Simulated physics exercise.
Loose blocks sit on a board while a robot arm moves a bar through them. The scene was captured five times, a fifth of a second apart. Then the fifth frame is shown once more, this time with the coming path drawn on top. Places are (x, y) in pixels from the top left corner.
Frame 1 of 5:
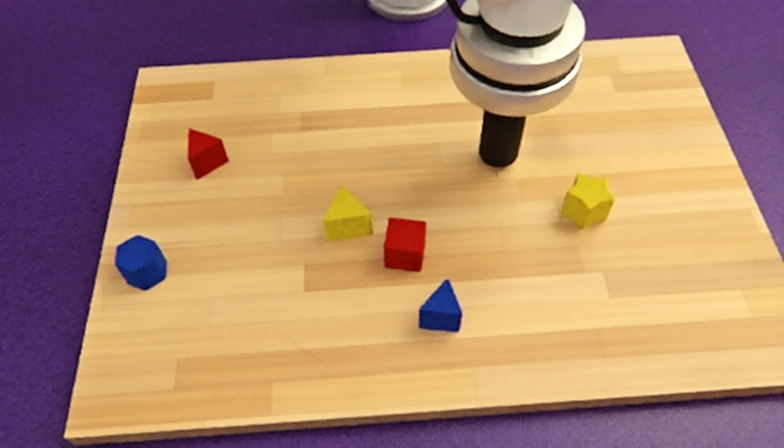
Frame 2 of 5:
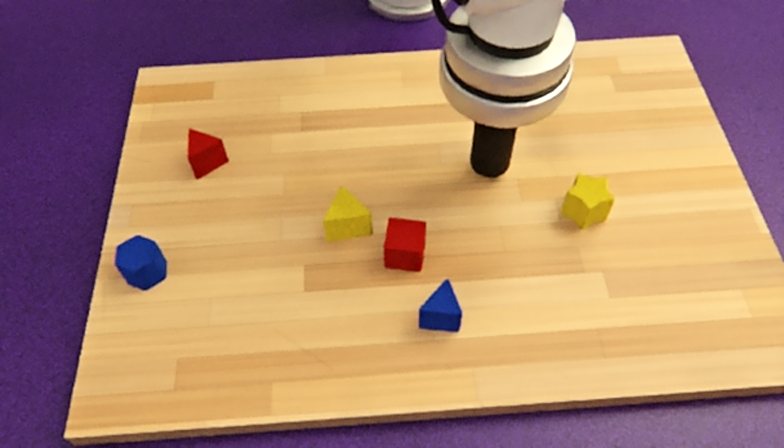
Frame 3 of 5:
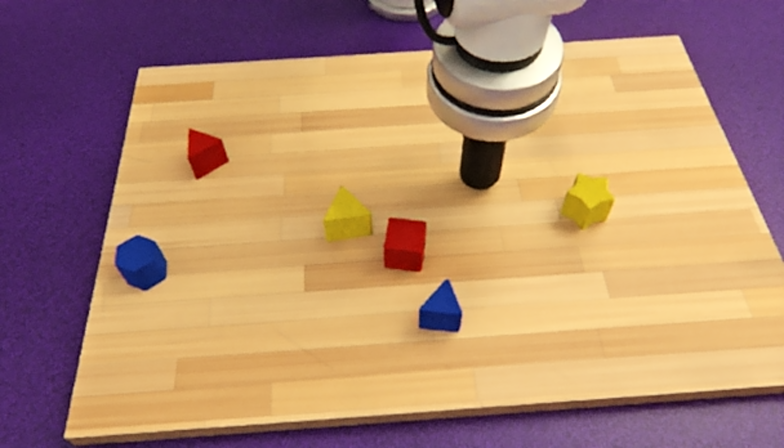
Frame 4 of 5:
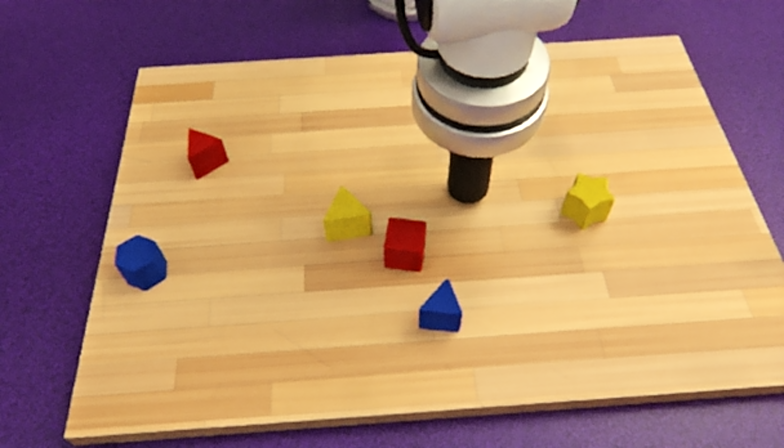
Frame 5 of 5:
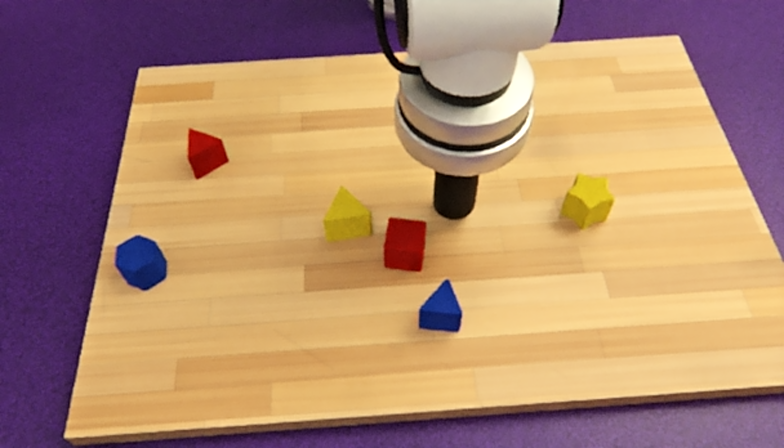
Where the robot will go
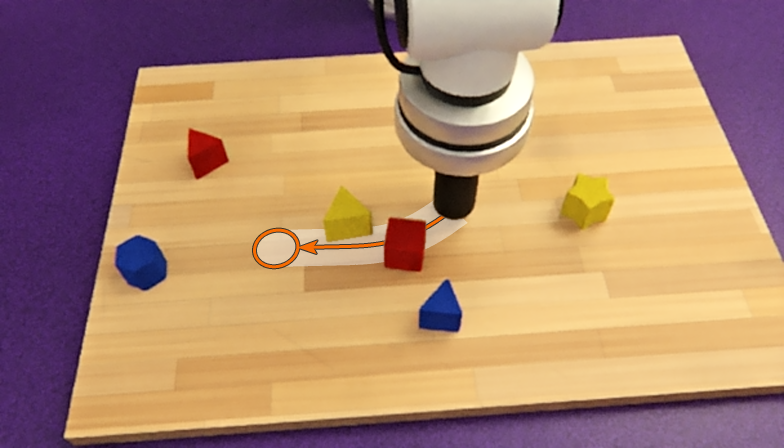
A robot arm moves its black bar steadily down and to the left across a wooden board, nearing the red square block, while the yellow, blue and red blocks scattered around the board stay still.
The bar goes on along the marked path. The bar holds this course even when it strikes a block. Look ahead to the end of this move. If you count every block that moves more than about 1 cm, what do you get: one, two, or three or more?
Shifted over 1 cm: Two.
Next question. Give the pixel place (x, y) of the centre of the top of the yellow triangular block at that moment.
At roughly (301, 195).
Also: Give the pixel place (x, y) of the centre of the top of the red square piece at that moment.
That would be at about pixel (376, 260).
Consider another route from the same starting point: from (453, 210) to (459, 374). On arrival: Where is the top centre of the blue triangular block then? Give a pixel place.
Its top middle will sit at (421, 362).
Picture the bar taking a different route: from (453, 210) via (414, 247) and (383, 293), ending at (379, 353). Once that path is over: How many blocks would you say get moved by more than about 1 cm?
Total: One.
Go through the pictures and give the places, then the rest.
Bar's lower end at (498, 154); yellow triangular block at (345, 206); red square piece at (405, 234); blue triangular block at (443, 300), in the first frame.
Bar at (490, 163); blocks still, in the second frame.
Bar at (480, 175); blocks still, in the third frame.
Bar at (468, 188); blocks still, in the fourth frame.
Bar at (454, 204); yellow triangular block at (345, 206); red square piece at (405, 234); blue triangular block at (443, 300), in the fifth frame.
Drawn move, from (453, 210) through (402, 238) and (340, 247) to (276, 248).
On the path given first. One third of the way, bar at (401, 233); red square piece at (385, 251).
Two thirds of the way, bar at (339, 241); yellow triangular block at (314, 196), turned 60° clockwise; red square piece at (376, 260), turned 15° anticlockwise.
At the end, bar at (275, 243); yellow triangular block at (301, 195), turned 125° clockwise; red square piece at (376, 260), turned 15° anticlockwise; blue triangular block still.
